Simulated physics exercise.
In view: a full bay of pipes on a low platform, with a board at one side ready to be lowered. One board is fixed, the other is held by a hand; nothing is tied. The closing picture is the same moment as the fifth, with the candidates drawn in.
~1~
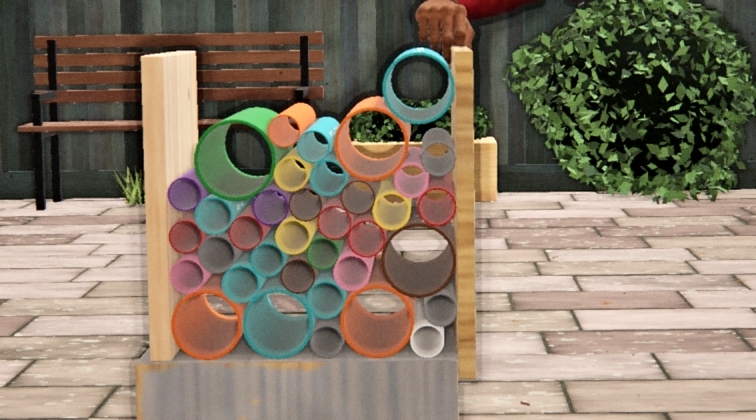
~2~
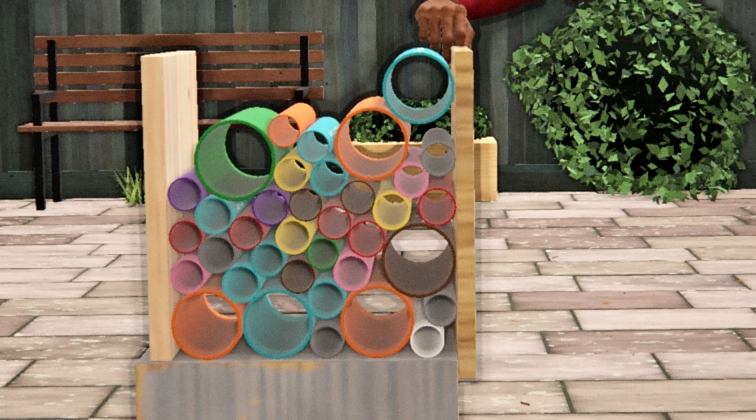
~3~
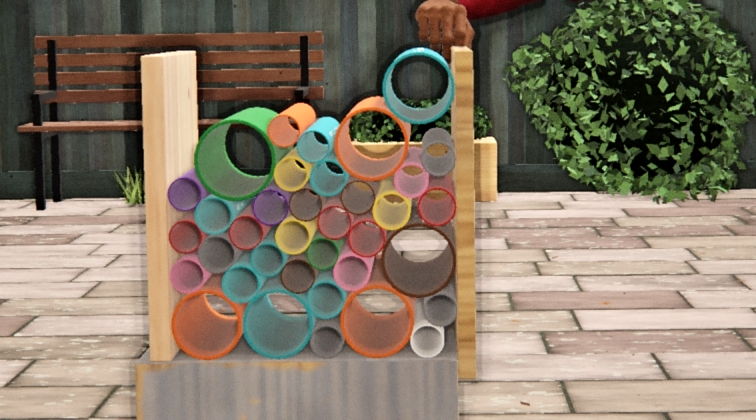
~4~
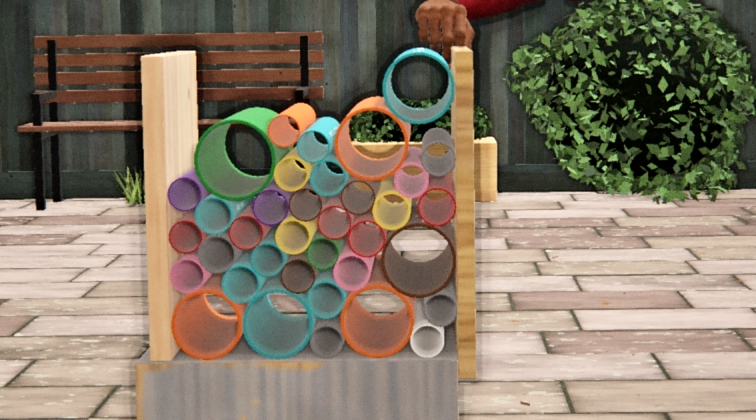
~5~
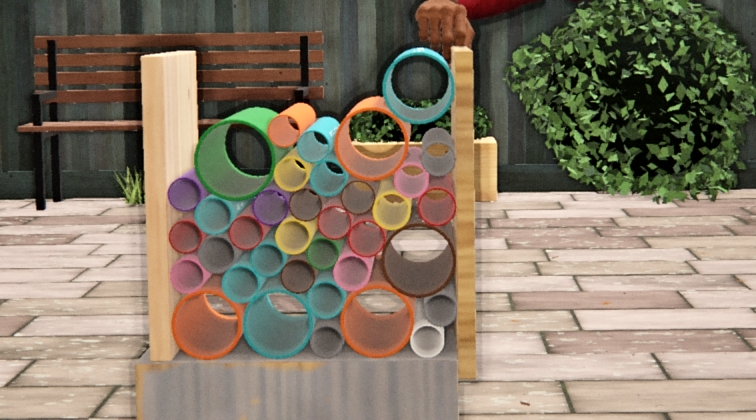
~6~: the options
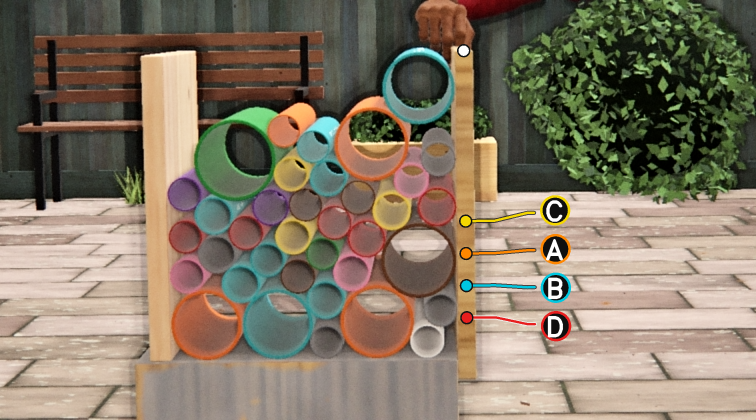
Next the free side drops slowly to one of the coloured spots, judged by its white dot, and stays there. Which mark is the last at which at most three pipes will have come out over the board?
Down to C.
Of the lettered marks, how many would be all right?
The number is one.
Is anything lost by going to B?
Yes.
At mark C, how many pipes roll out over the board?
It comes to two.
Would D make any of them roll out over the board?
At D: Yes.
On the copy, A at (466, 254); B at (466, 286); C at (466, 221); D at (467, 318); the white dot at (464, 50).
On C. First, top of the board (455, 125).
Then, top of the board (456, 207).
Finally, top of the board (456, 221), two out over the board.
By contrast, A four out over the board; B four out over the board; D four out over the board.
